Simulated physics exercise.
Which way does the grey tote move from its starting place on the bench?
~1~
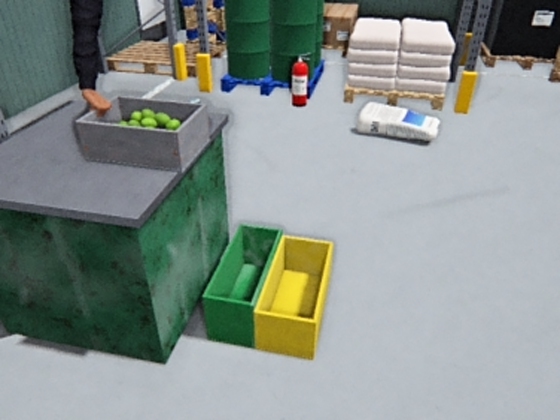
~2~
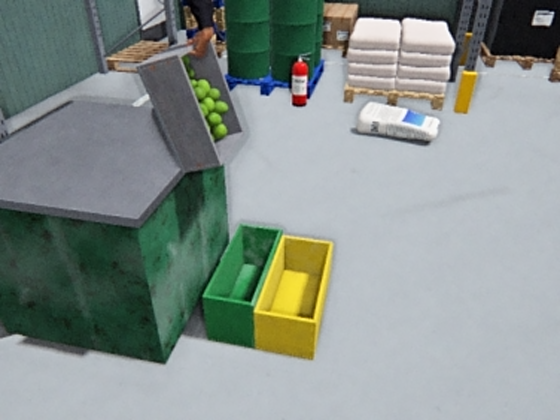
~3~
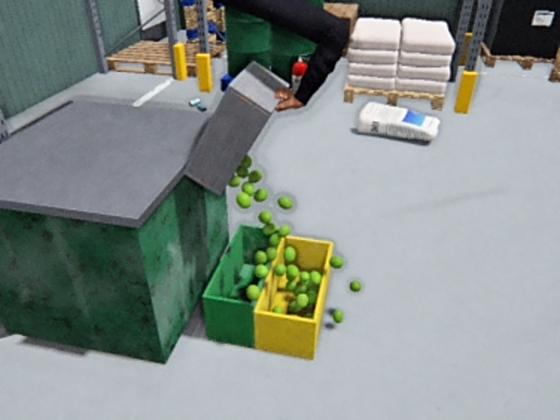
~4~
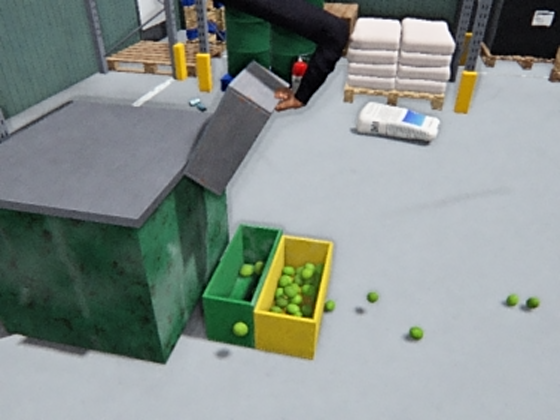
The grey tote moves to the right, toward the side where the green box and yellow bin stand.
At the start, a hand holds a grey tote of green balls on top of a dark green bench, with an empty green box and an empty yellow bin on the floor to the right. The tote lifts and tips steeply to the right over the bench's edge. It turns further until its open side faces downward, and the balls pour out toward both containers. Some scatter on the floor. In the end, the arm still holds the tipped tote, most of the balls rest in the yellow bin, a few are in the green box, and several lie loose on the floor.
